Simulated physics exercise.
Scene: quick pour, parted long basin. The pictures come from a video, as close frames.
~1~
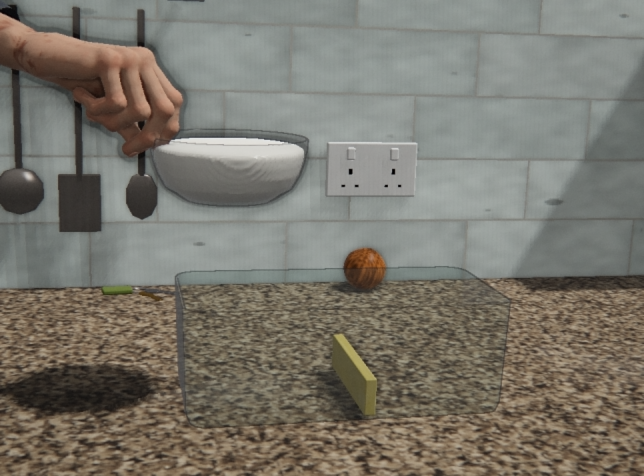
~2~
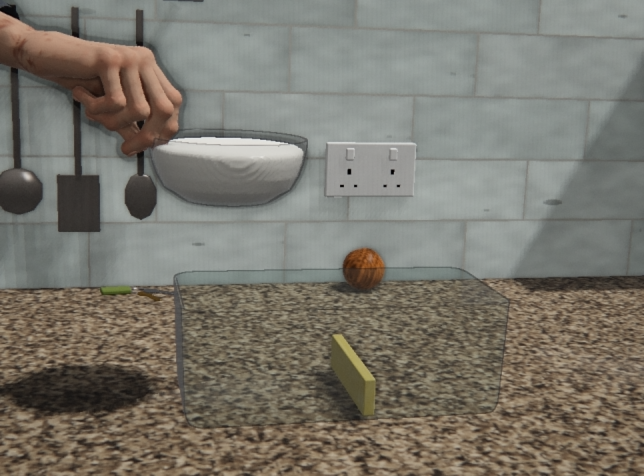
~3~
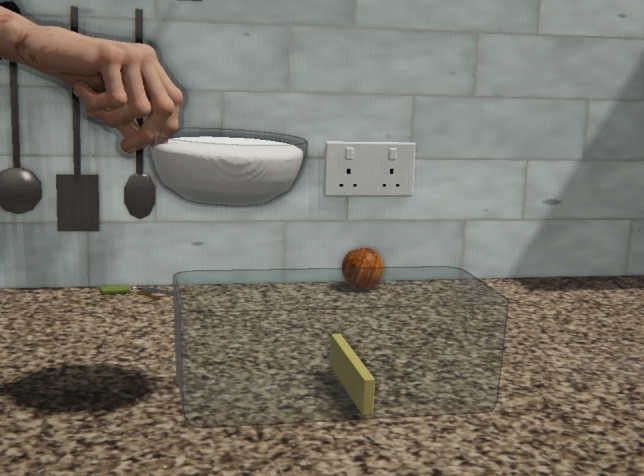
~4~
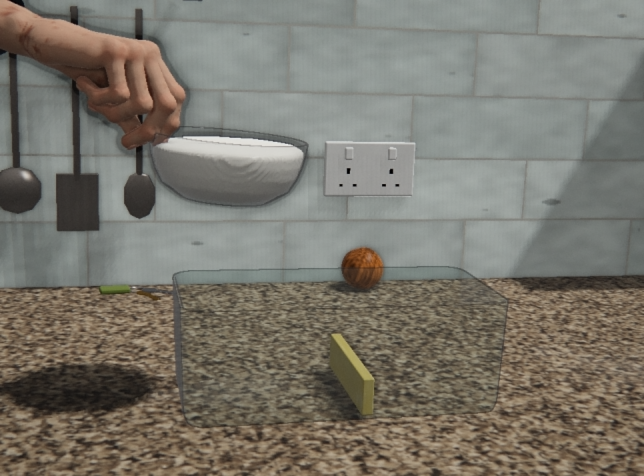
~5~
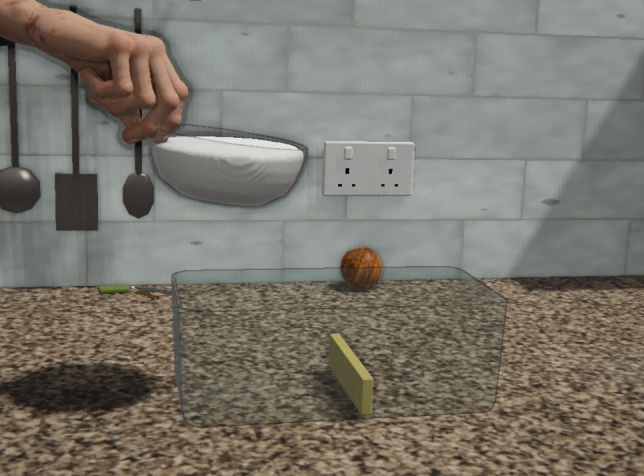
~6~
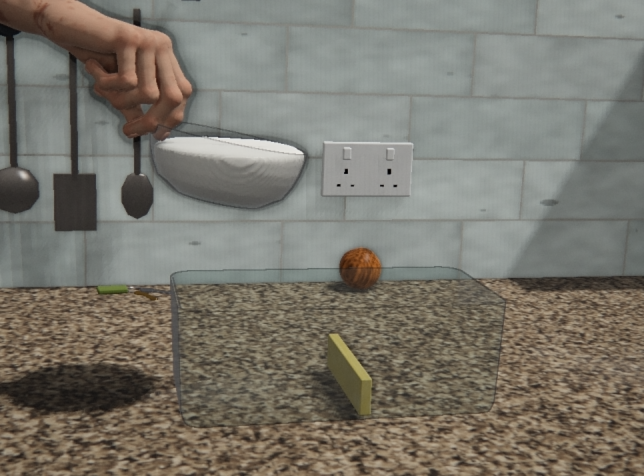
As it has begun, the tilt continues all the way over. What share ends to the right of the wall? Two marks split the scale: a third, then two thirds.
Finally a third to two thirds of it is on the right.
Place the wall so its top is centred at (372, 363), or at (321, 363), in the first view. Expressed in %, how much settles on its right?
40 % then 80 %, approximately.
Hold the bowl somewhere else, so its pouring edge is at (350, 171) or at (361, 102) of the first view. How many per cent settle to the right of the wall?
Near 80 per cent for the first start, near 90 per cent for the second.
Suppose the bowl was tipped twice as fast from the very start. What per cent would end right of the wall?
I'd estimate some 40 percent.
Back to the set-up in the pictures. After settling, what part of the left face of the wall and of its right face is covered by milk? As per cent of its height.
Once still, it is 30 % on the left and 50 % on the right.
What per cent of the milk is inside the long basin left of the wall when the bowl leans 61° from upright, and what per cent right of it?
5 % left, 20 % right.
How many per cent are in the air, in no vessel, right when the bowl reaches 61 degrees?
Around 35 %.
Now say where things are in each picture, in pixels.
Tilt 0°; pouring edge (306, 140); surface from (153, 145) to (302, 147); the long basin's rim runs from (180, 293) to (486, 286); the wall's top is at (353, 357), in the first frame.
Tilt 0°; pouring edge (305, 141); surface from (152, 145) to (301, 148), in the second frame.
Tilt 2°; pouring edge (305, 142); surface from (152, 144) to (301, 148), in the third frame.
Tilt 4°; pouring edge (305, 145); surface from (152, 143) to (301, 148), in the fourth frame.
Tilt 7°; pouring edge (305, 149); surface from (153, 144) to (301, 149), in the fifth frame.
Tilt 11°; pouring edge (305, 154); surface from (154, 144) to (302, 150), in the sixth frame.
A moment on, the bowl is tipped part way and 38 per cent is still to pour, 6 is left of the wall and 22 right of it.
Next, the bowl is tipped on its side and 3 per cent is still to pour, 33 is left of the wall and 59 right of it.
Then the bowl is tipped right over and 0 per cent is still to pour, 39 is left of the wall and 60 right of it.
Later the bowl is tipped right over and 0 per cent is still to pour, 39 is left of the wall and 60 right of it.
Finally, 39 per cent lies left of the wall, 60 right of it and 1 outside.
